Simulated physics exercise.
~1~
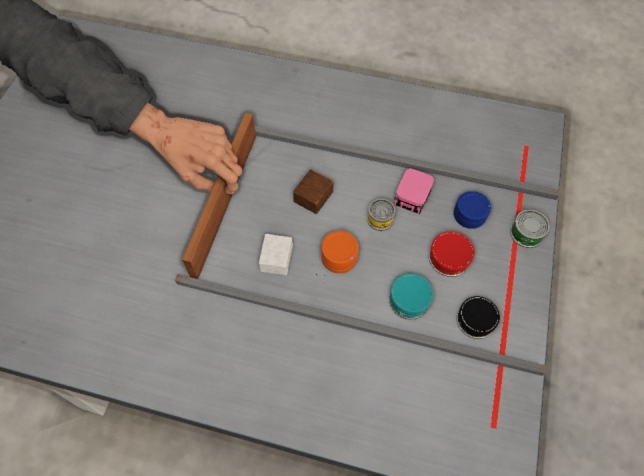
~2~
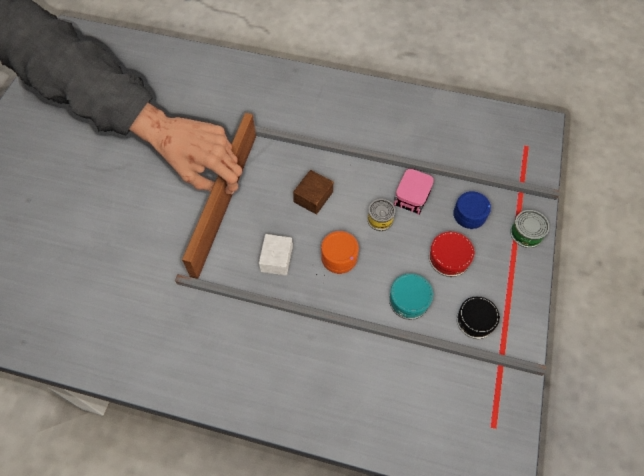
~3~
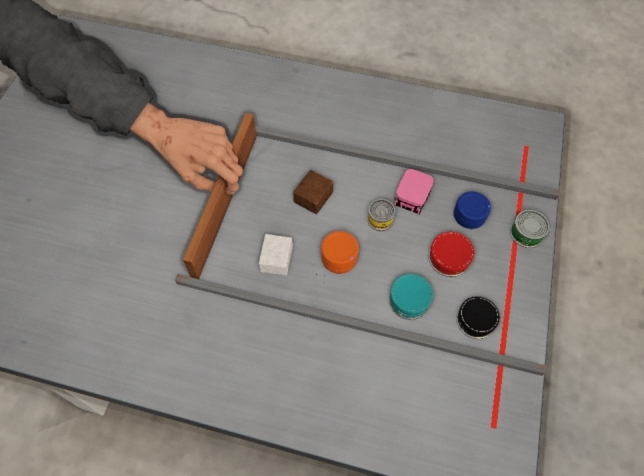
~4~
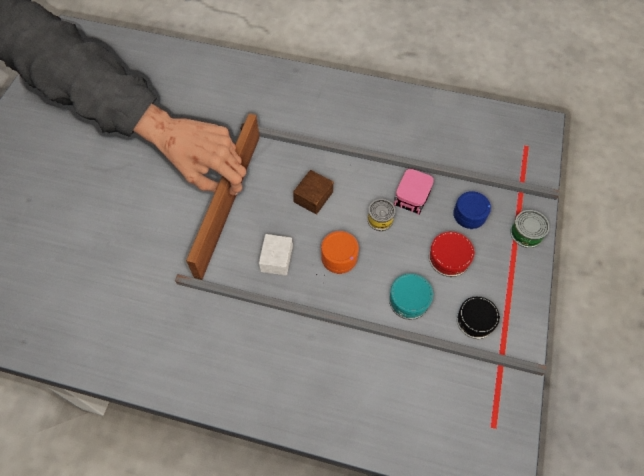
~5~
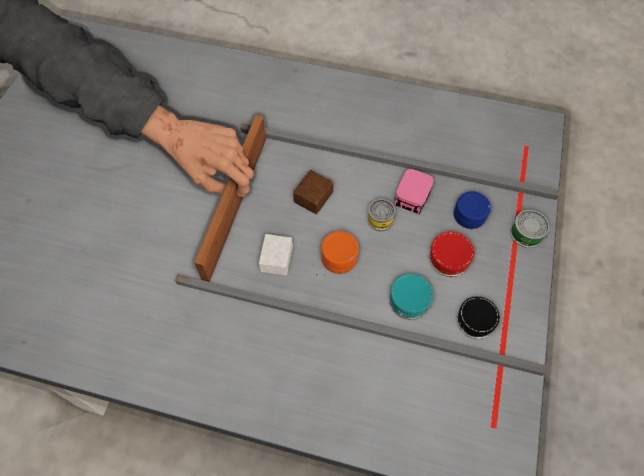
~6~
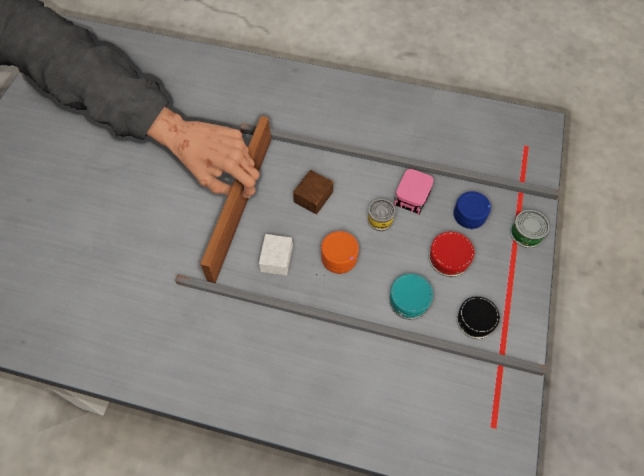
The footage shows a hand holding a wooden board in a channel on a grey table strewn with small colourful pots, lids and blocks; the board stays still at first, then slides slightly right, while the objects remain still.
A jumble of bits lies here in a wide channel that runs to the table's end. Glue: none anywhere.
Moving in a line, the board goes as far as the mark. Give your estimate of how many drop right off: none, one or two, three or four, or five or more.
My estimate: Five or more.
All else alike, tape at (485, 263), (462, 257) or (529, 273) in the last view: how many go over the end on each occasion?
Counts per try, in order: 2 / 0 / 6.
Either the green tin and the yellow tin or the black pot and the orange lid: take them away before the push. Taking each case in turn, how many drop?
First 4, second 4.
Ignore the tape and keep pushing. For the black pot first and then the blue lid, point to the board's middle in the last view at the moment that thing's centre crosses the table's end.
I'd say about (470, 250) for the first one and about (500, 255) for the second.
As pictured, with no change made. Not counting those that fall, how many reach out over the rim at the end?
Things overhanging at the end: 0.
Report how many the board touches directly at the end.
Count: 4.
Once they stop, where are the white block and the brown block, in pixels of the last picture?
Okay, so first (523, 316), and next (532, 239).
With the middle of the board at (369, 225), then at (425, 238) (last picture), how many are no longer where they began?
So far 5, and 9 at the second.
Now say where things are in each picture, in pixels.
In the first picture, green tin (529, 229); black pot (478, 318); blue lid (472, 210); board (223, 192); tape (512, 269).
In the second picture, black pot (478, 318); turquoise pot (411, 297).
In the third picture, blue lid (472, 210); pink case (414, 192).
In the fourth picture, green tin (529, 229); red pot (451, 254).
In the fifth picture, black pot (478, 318); orange lid (340, 253).
In the sixth picture, green tin (529, 229); black pot (478, 318); blue lid (472, 210); board (239, 196); tape (512, 269).
Soon after, none off yet; green tin at rest near (529, 229); black pot at rest near (478, 318); blue lid at rest near (472, 210).
At rest, the number that fall off is five or more; fallen, yellow tin, turquoise pot, red pot, blue lid, black pot and green tin.
